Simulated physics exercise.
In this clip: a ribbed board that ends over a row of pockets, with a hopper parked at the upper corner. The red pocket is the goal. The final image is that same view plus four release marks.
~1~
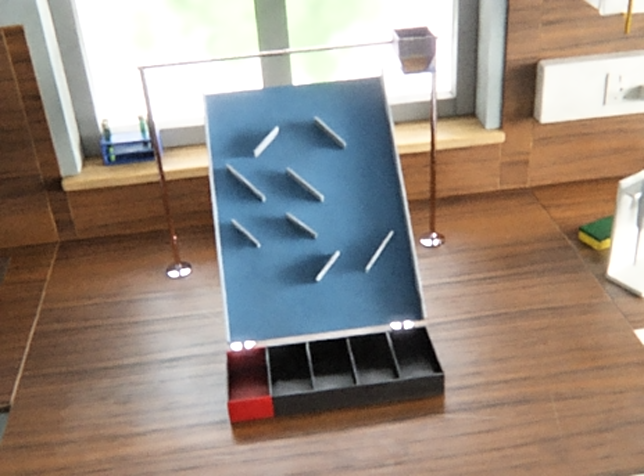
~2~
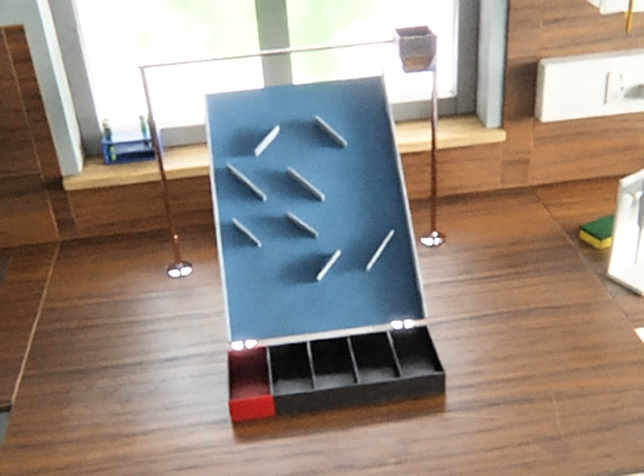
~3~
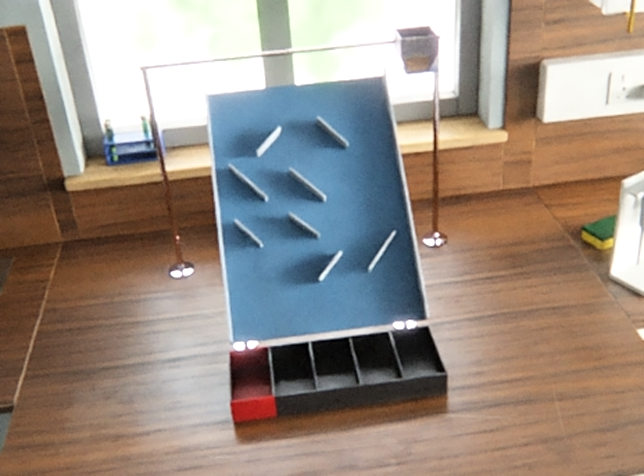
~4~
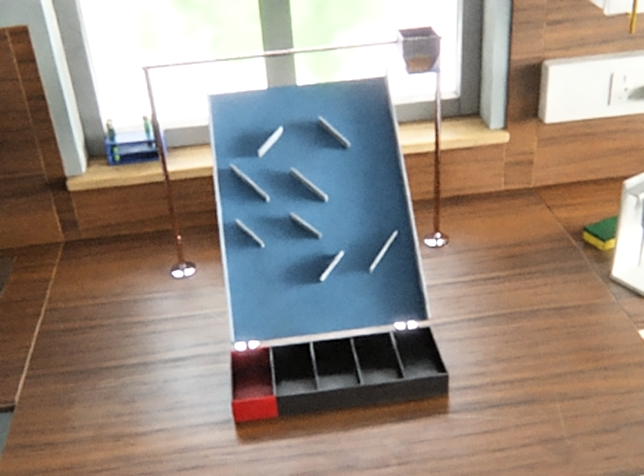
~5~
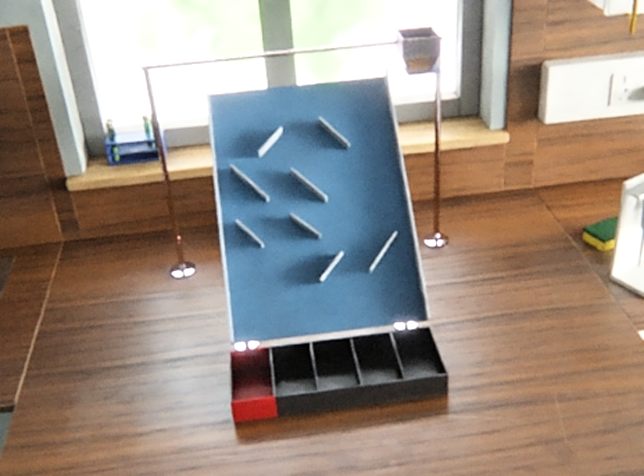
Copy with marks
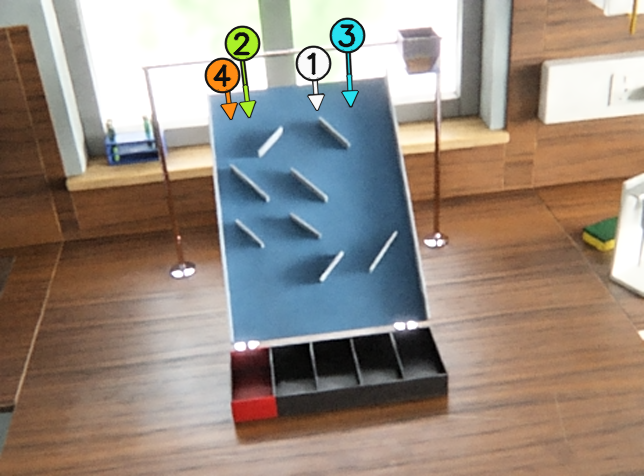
Nothing moves except the view itself, which shifts very slightly, as the camera looks slightly down on a wooden surface before a bright window. A tilted blue board with eight pale ribs stands in the middle, above a row of five pockets, the leftmost red and the others black. A small dark hopper stays at the upper right of a thin coppery frame, while the board and pockets remain still.
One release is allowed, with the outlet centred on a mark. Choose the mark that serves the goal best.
Mark 4 does it best.
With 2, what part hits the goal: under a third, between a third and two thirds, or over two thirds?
Mark 2 gives under a third.
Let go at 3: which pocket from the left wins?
The third.
On the marked copy, mark 1 meets the board at (316, 104); mark 2 meets the board at (248, 111); mark 3 meets the board at (350, 100); mark 4 meets the board at (230, 113).
If 1 is chosen, none in the red pocket, nearly all in other pockets.
If 2 is chosen, a small part in the red pocket, nearly all in other pockets, a stray few held on the board.
If 3 is chosen, none in the red pocket, nearly all in other pockets.
If 4 is chosen, about a third in the red pocket, about two thirds in other pockets.
